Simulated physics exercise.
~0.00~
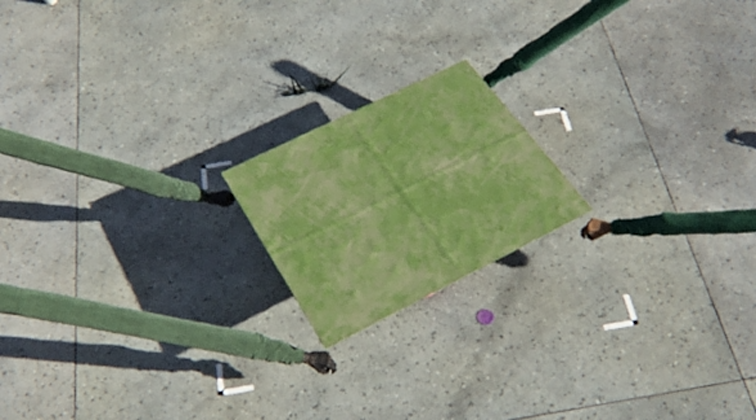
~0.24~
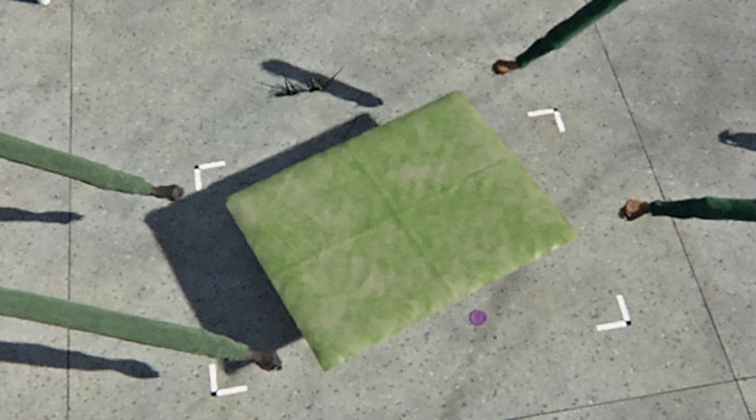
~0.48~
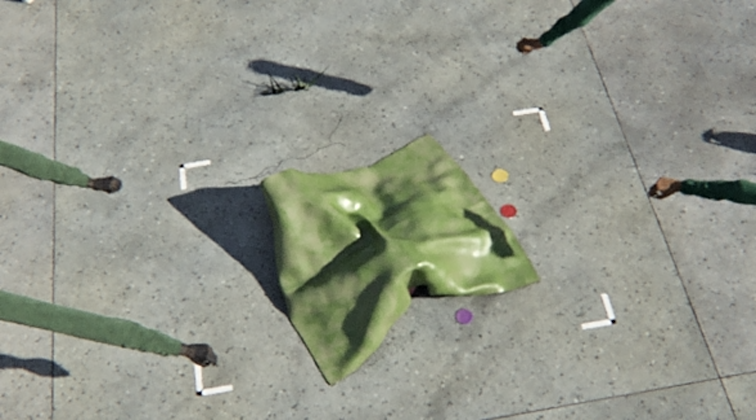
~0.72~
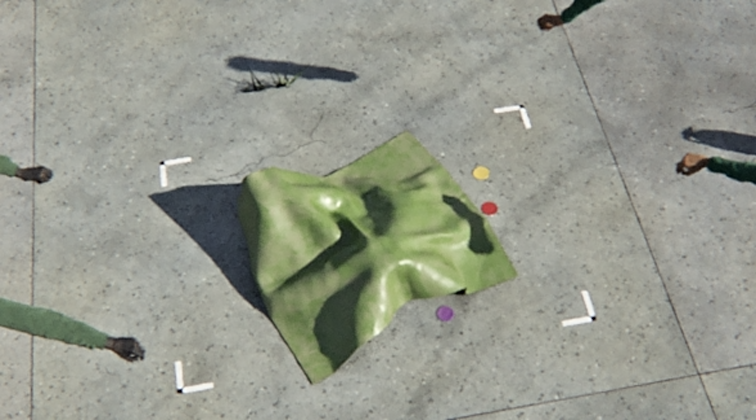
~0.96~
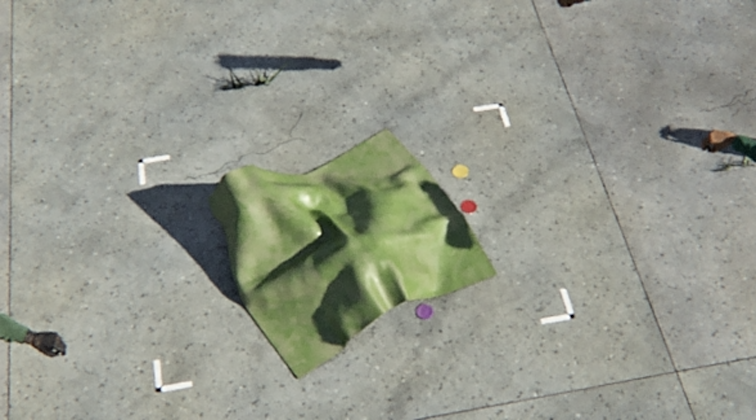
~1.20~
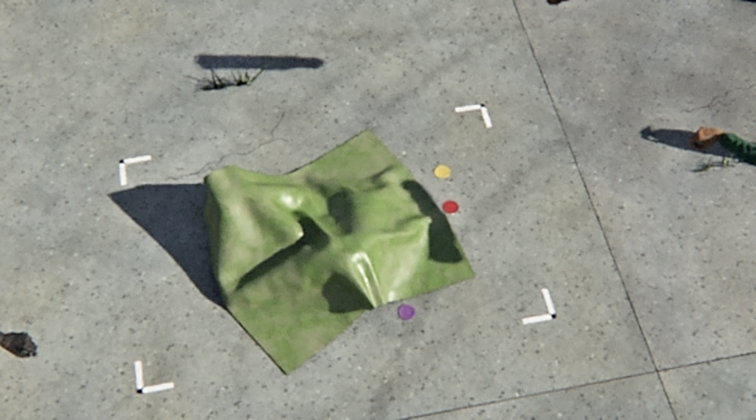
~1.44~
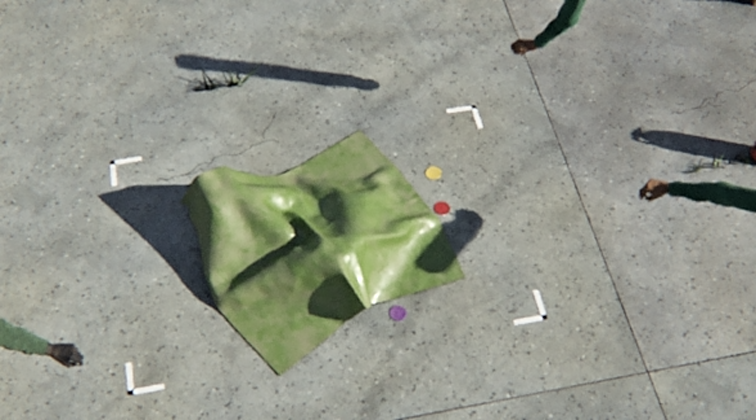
On a speckled concrete floor with white corner marks, four hands held a green cloth flat, then let go and drew back as it dropped into a rumpled, peaked heap, leaving yellow, red and purple discs uncovered beside it.
